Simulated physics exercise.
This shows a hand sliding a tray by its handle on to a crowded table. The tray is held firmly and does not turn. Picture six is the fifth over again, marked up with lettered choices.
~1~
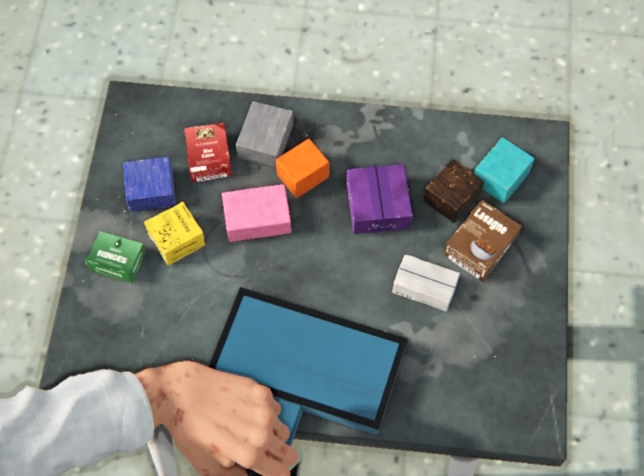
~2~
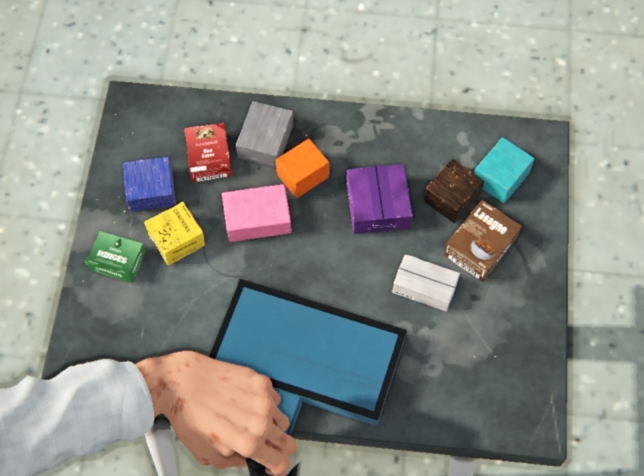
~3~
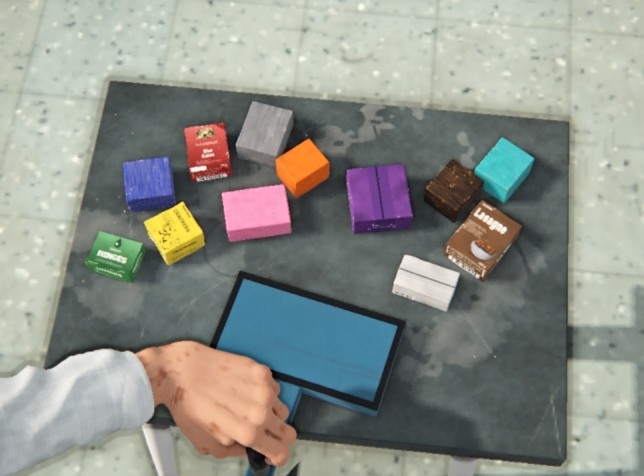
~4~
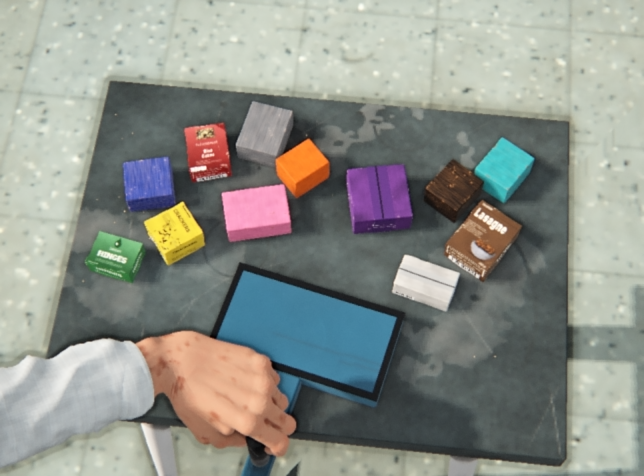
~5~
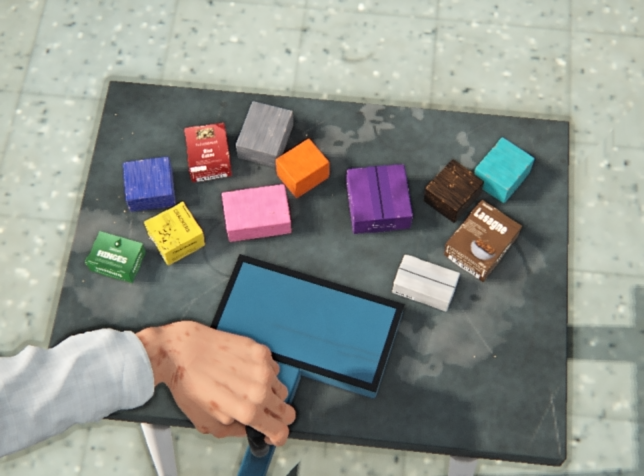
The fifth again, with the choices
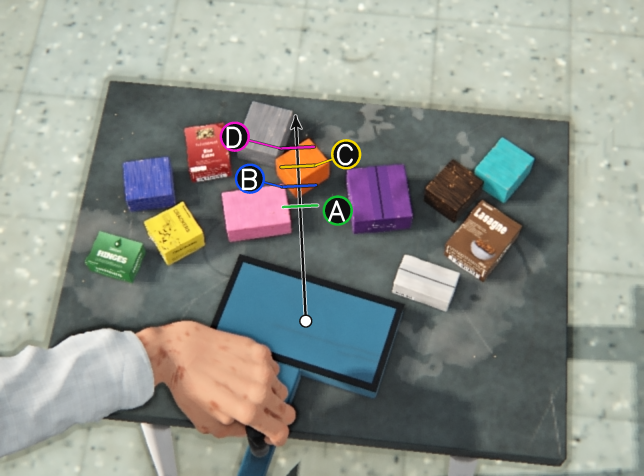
A hand gripping a blue tray by its handle, sliding it slightly forward on a dark table scattered with colourful boxes and blocks.
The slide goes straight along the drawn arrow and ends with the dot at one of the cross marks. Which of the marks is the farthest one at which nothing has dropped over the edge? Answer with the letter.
At A, and not beyond.
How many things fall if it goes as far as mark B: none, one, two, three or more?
By then, one.
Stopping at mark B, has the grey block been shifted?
By then, yes.
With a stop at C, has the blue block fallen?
By then, no.
On the marked copy, A at (300, 206); B at (299, 186); C at (298, 167); D at (297, 148); the arrow from (306, 321) to (296, 116); the white dot at (306, 321).
Taking A. A third of the way, tray (304, 282); pink block (259, 202); white box (429, 275).
Two thirds of the way, tray (302, 240); grey block (269, 123); orange block (319, 149).
When it is over, tray (300, 212); grey block (271, 98); pink block (265, 140); nothing has fallen.
As for the rest, B drops the grey block; C drops the grey block; D drops the grey block and pink block.
